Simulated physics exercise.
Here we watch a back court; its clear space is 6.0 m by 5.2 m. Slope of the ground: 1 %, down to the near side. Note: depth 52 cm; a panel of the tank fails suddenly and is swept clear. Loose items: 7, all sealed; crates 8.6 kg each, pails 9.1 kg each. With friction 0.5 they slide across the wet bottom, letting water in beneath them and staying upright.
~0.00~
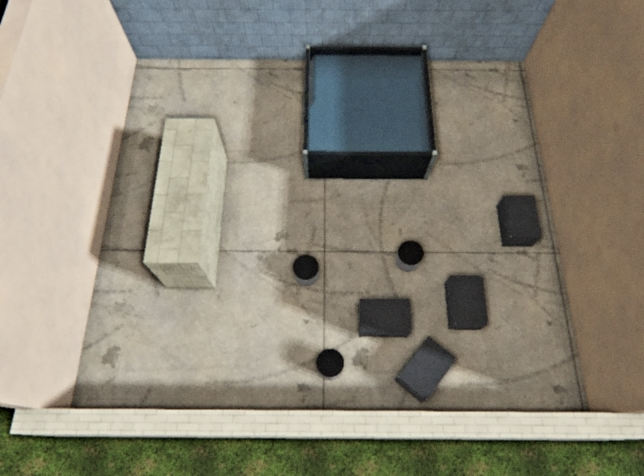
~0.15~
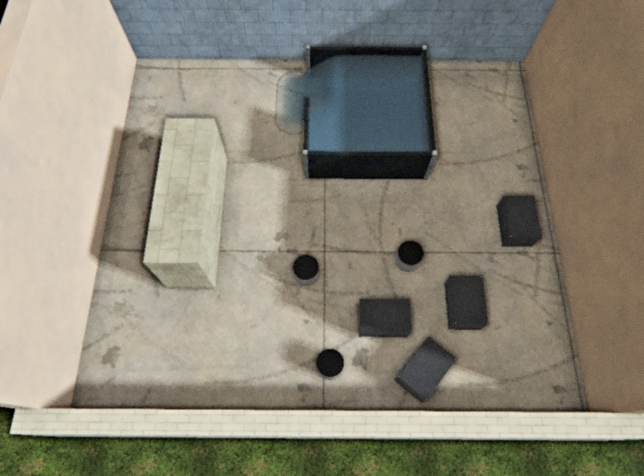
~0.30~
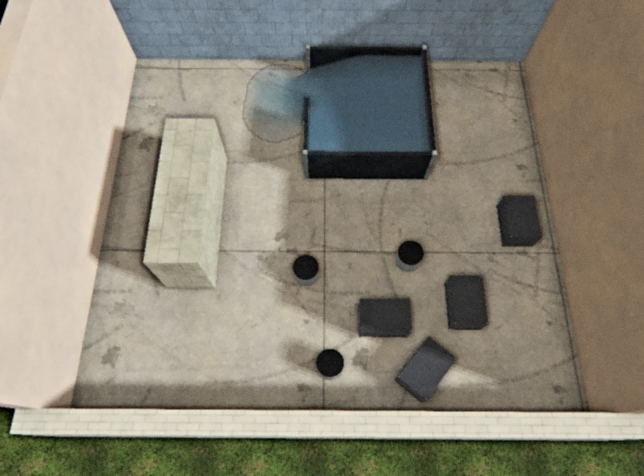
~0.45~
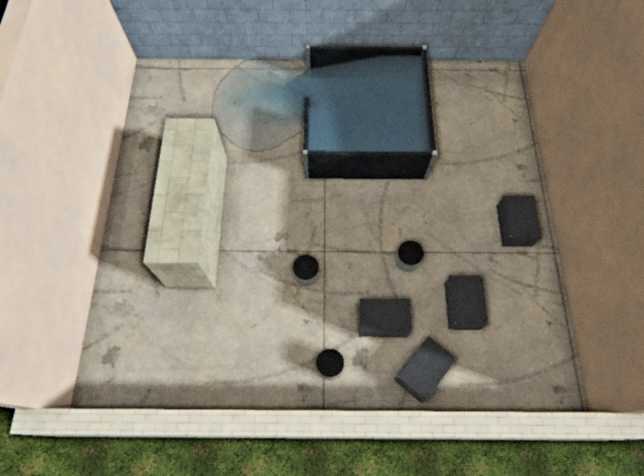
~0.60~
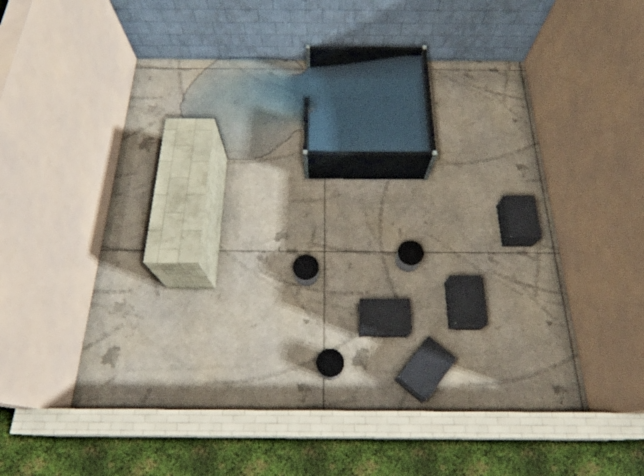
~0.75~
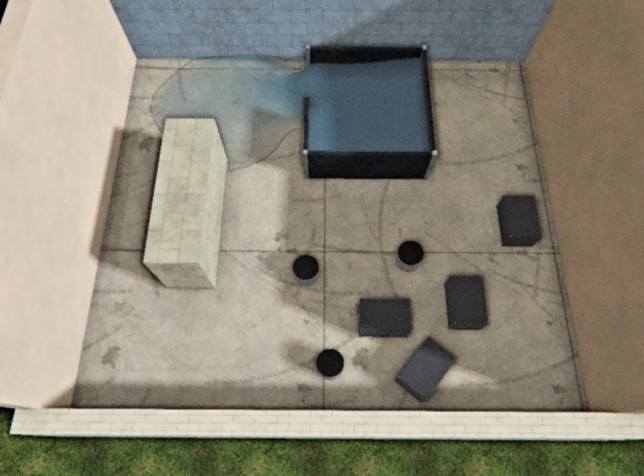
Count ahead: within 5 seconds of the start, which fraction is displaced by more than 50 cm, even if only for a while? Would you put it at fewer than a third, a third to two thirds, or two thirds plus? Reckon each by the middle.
I would say fewer than a third.
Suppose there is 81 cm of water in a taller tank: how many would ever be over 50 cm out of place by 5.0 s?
The count would be 1.
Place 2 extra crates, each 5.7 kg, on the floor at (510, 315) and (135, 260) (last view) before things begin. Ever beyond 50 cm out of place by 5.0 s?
Well, in turn they are below that and above that.
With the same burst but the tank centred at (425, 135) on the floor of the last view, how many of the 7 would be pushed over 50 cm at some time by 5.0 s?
That gives 0 of them.
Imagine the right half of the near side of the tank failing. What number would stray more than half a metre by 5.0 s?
6.
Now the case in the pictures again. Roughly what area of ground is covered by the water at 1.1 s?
My estimate is roughly 7.5 m2.
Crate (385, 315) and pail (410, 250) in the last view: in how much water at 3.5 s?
0 and 0 cm.
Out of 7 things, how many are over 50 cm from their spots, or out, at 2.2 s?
I get 0.
After 1.1 s 0 of 7 are over 50 cm from their spots; 0 afloat.
After 2.2 s 0 of 7 are over 50 cm from their spots; 0 afloat.
After 3.5 s 0 of 7 are over 50 cm from their spots; 0 afloat.
After 5.0 s 0 of 7 are over 50 cm from their spots, and 0 have been at some point; 0 afloat.
